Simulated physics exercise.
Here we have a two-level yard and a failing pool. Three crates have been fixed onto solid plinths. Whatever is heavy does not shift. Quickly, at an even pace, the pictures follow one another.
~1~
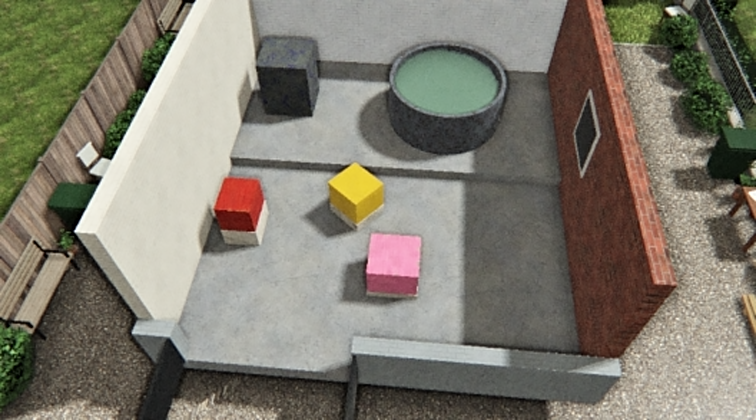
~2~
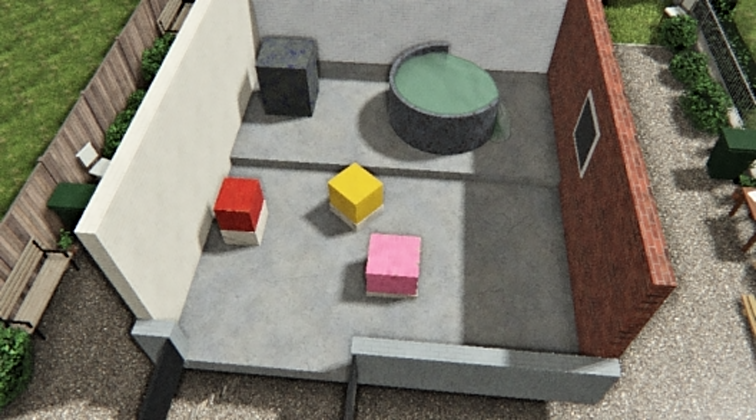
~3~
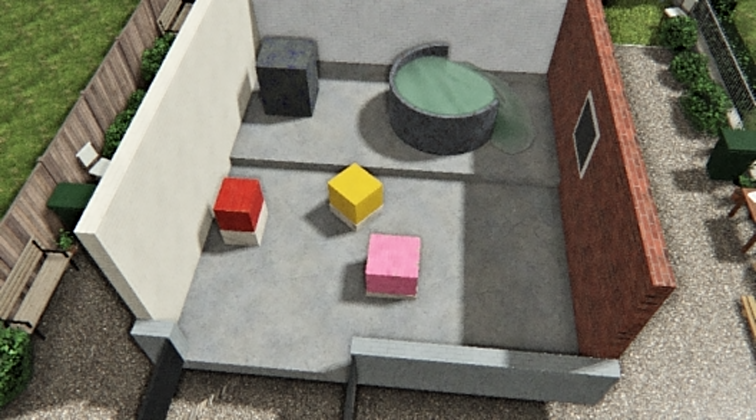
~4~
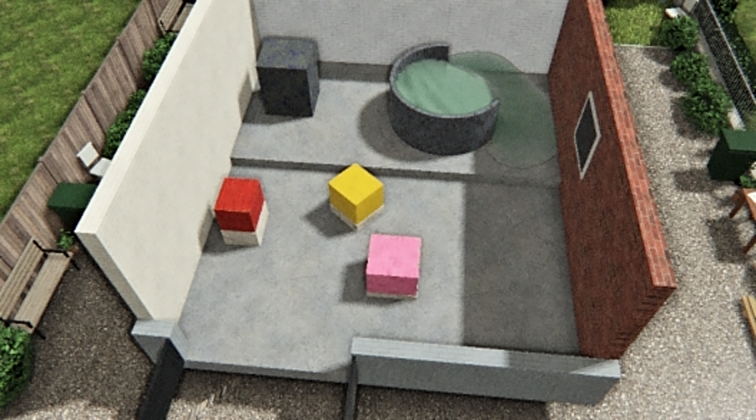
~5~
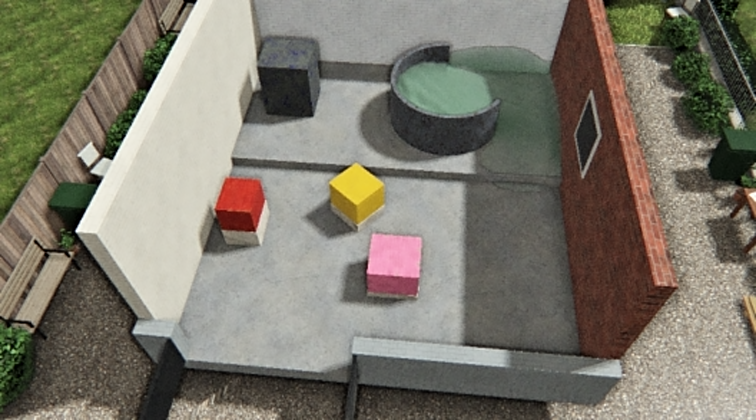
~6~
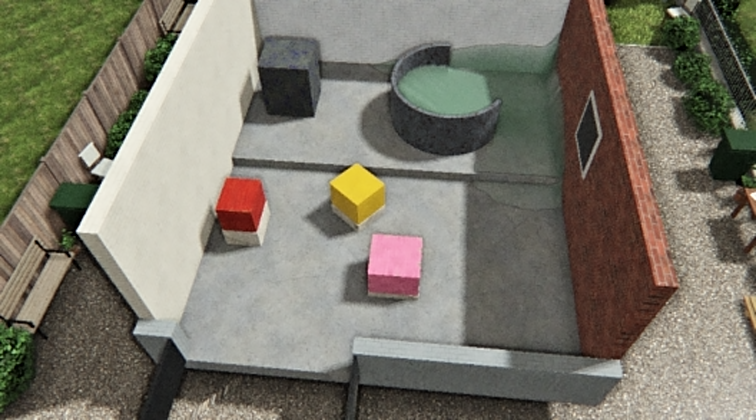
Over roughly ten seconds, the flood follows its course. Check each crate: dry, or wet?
Checked: Yellow crate dry, pink crate wet, red crate dry.
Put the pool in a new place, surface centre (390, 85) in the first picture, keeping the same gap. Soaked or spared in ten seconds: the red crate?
Red crate: Untouched.
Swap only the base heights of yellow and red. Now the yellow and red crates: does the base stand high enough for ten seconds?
My reading: Yellow crate escapes it, red crate is spared.
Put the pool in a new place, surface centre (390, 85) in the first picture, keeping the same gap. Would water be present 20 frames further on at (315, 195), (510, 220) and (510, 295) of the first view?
Results in order - left untouched, swamped, swamped.
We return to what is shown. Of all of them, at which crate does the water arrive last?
Last of all: The crate marked red.
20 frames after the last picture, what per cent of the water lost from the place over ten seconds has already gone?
By then, close to 0 % of it.
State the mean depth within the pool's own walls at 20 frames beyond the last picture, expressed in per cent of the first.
That comes to about 30 per cent.
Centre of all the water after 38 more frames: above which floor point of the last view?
At about (424, 195).
A moment on, water covers 25 % of the floor; the yellow crate not reached, the pink crate not reached, the red crate not reached.
Next, water covers 40 % of the floor; the yellow crate not reached, the pink crate not reached, the red crate not reached.
Then, water covers 60 % of the floor; the yellow crate water round its plinth, the pink crate water round its plinth, the red crate not reached.
Later, water covers 85 % of the floor; the yellow crate water round its plinth, the pink crate water round its plinth, the red crate water round its plinth.
In the end, water covers 90 % of the floor; the yellow crate stayed above the water, the pink crate was topped, the red crate stayed above the water.
